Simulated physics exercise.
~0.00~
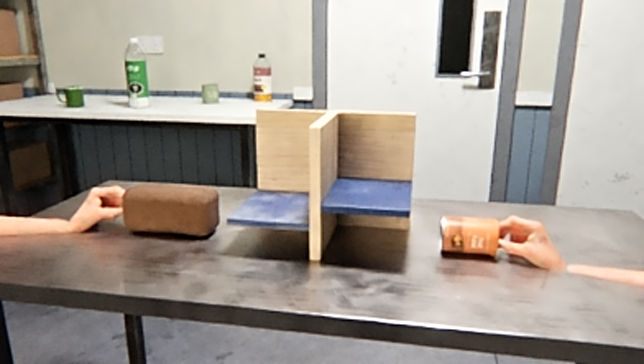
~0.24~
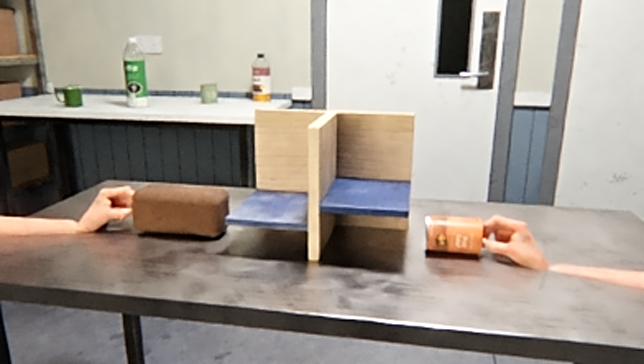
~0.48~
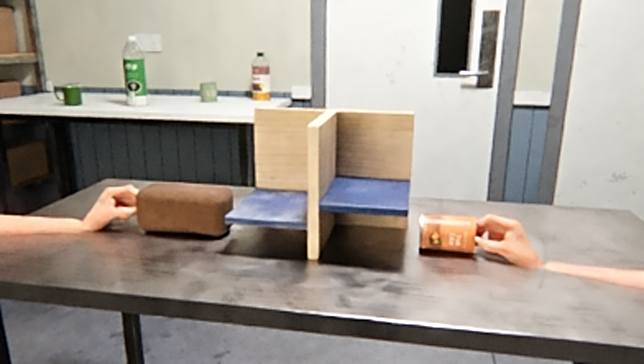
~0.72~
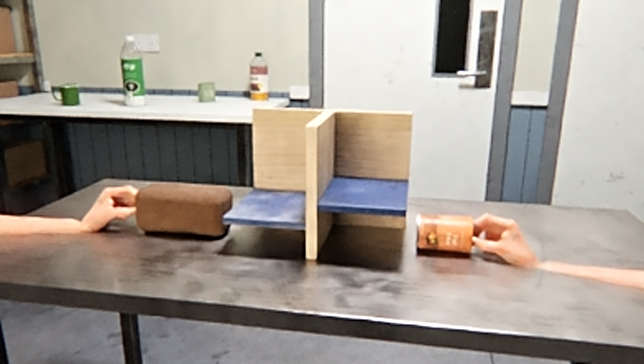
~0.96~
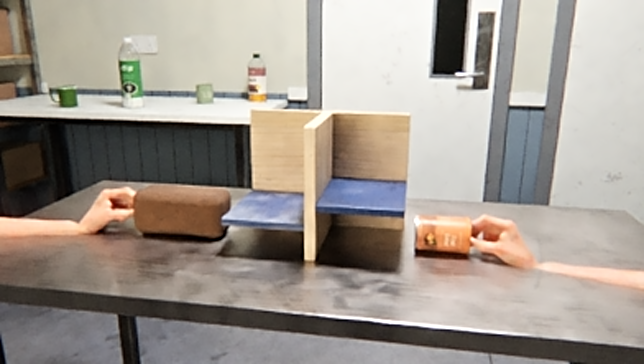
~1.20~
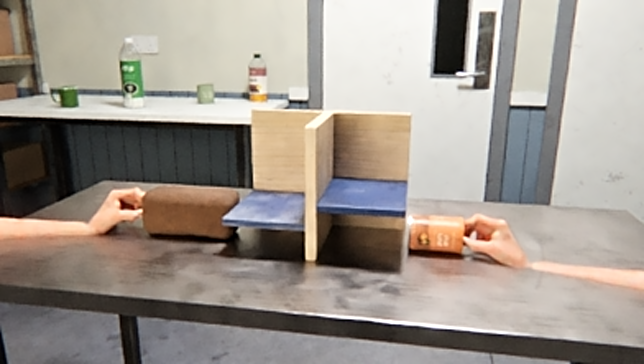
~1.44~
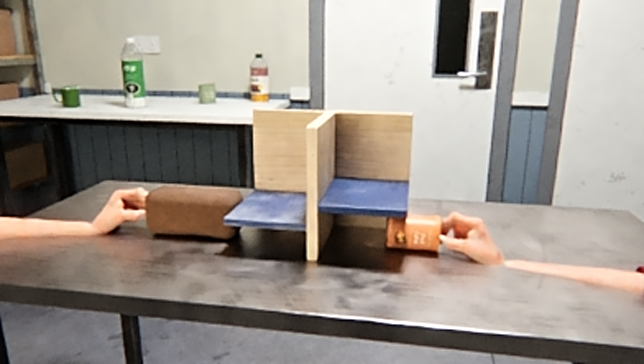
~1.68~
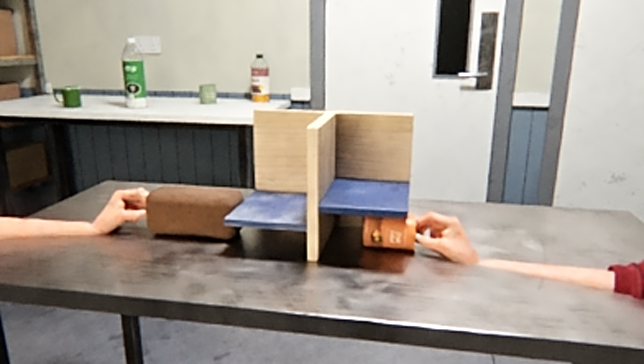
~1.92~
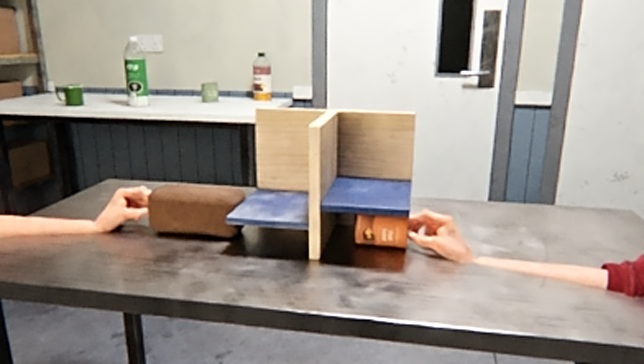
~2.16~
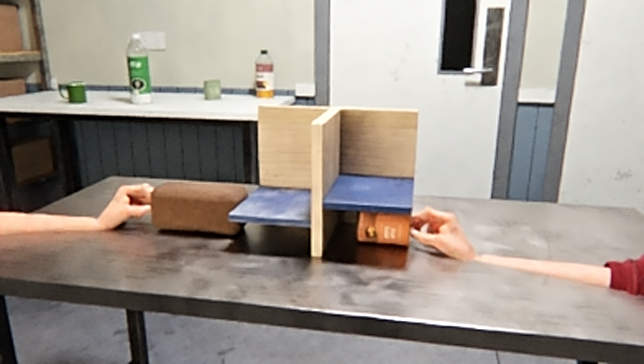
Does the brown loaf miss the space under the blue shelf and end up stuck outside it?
Yes, the loaf is too tall to go under and stays at the edge of the left shelf. The orange tin is low enough and slides in beneath the right one.
